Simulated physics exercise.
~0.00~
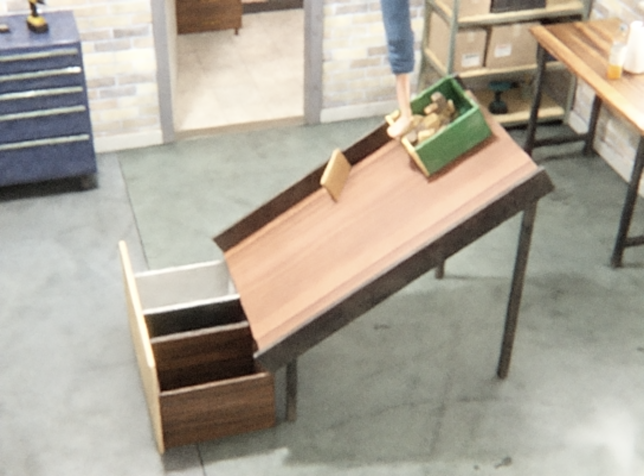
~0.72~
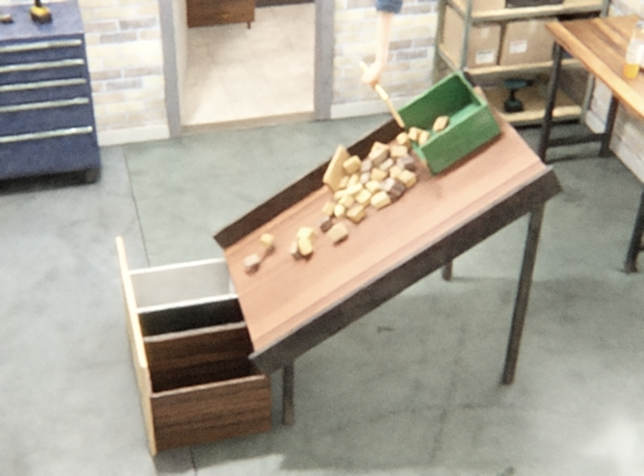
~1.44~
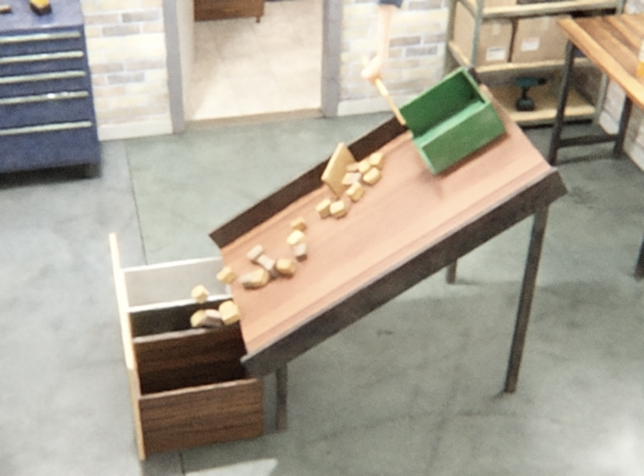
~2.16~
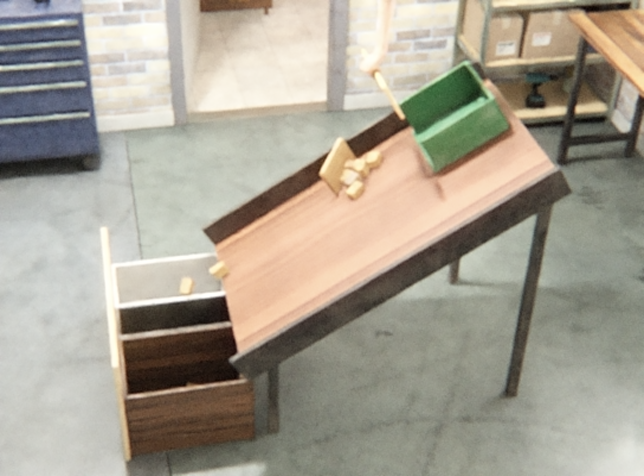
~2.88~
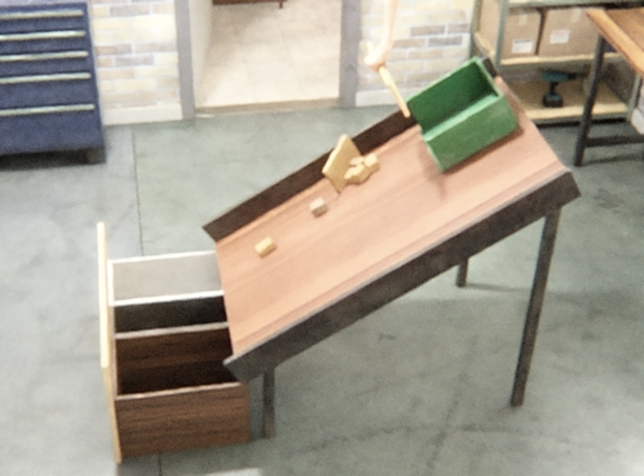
A hand opens a green bin, and wooden blocks tumble down the sloping table toward open compartments.
